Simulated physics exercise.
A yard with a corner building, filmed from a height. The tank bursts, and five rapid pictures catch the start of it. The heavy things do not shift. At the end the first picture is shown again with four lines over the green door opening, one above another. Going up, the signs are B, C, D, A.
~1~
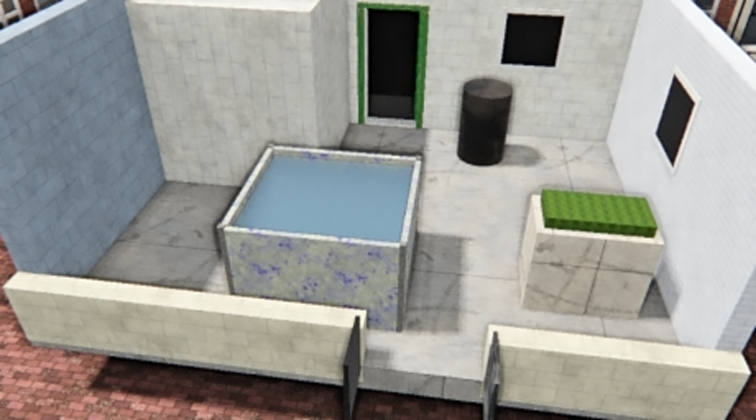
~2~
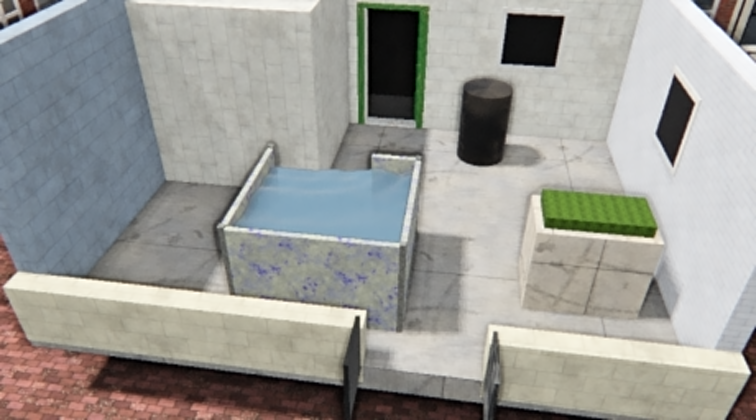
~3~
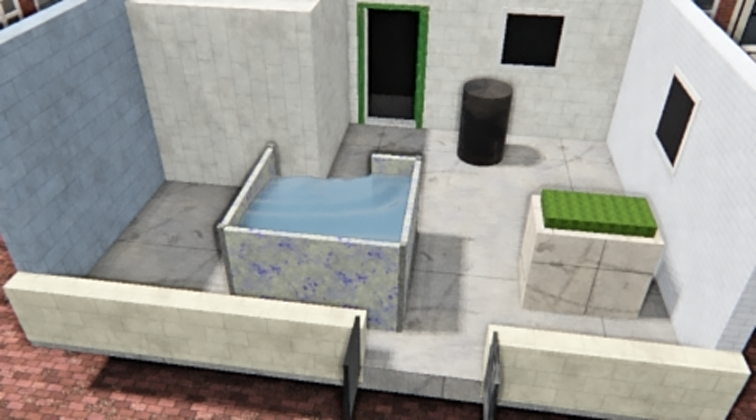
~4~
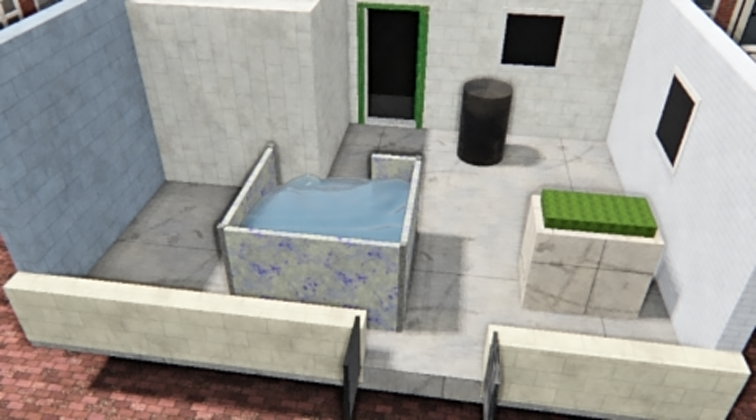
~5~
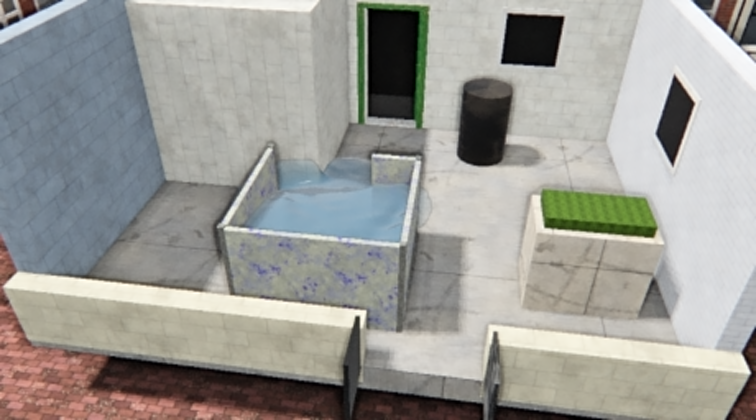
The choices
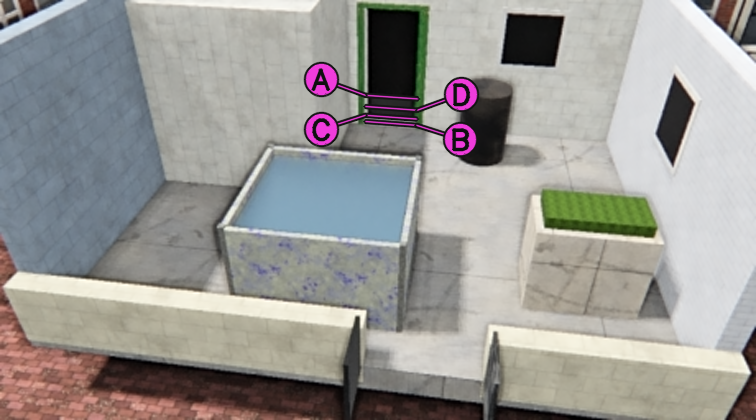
In a walled yard with a green-framed doorway, much of a water-filled tank's back side disappeared, and the water sloshed and poured out through the gap while its level inside sank a little.
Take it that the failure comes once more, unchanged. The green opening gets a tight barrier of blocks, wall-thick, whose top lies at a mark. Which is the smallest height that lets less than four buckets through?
Take A.
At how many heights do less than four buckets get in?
One of the four.
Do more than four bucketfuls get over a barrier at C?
Yes, it does.
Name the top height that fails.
That would be D.
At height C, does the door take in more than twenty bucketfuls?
Yes, it does.
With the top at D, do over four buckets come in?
Yes, that goes wrong.
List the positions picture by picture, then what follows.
Water in the tank at rest, its middle at (329, 196); foot of the green doorway at (390, 126); open gate at (427, 314).
Water covers 2 % of the ground, its front hidden from here.
Water covers 4 % of the ground, its front hidden from here.
Water covers 8 % of the ground, its front hidden from here.
Water covers 13 % of the ground and shows as far out as (357, 158).
On the marked copy, A at (391, 97); B at (390, 123); C at (391, 117); D at (391, 108); from the bottom up B, C, D, A.
With A, a bucket or two gets in.
With B, dozens of bucketfuls pour in.
With C, dozens of bucketfuls pour in.
With D, about 13 bucketfuls get in.
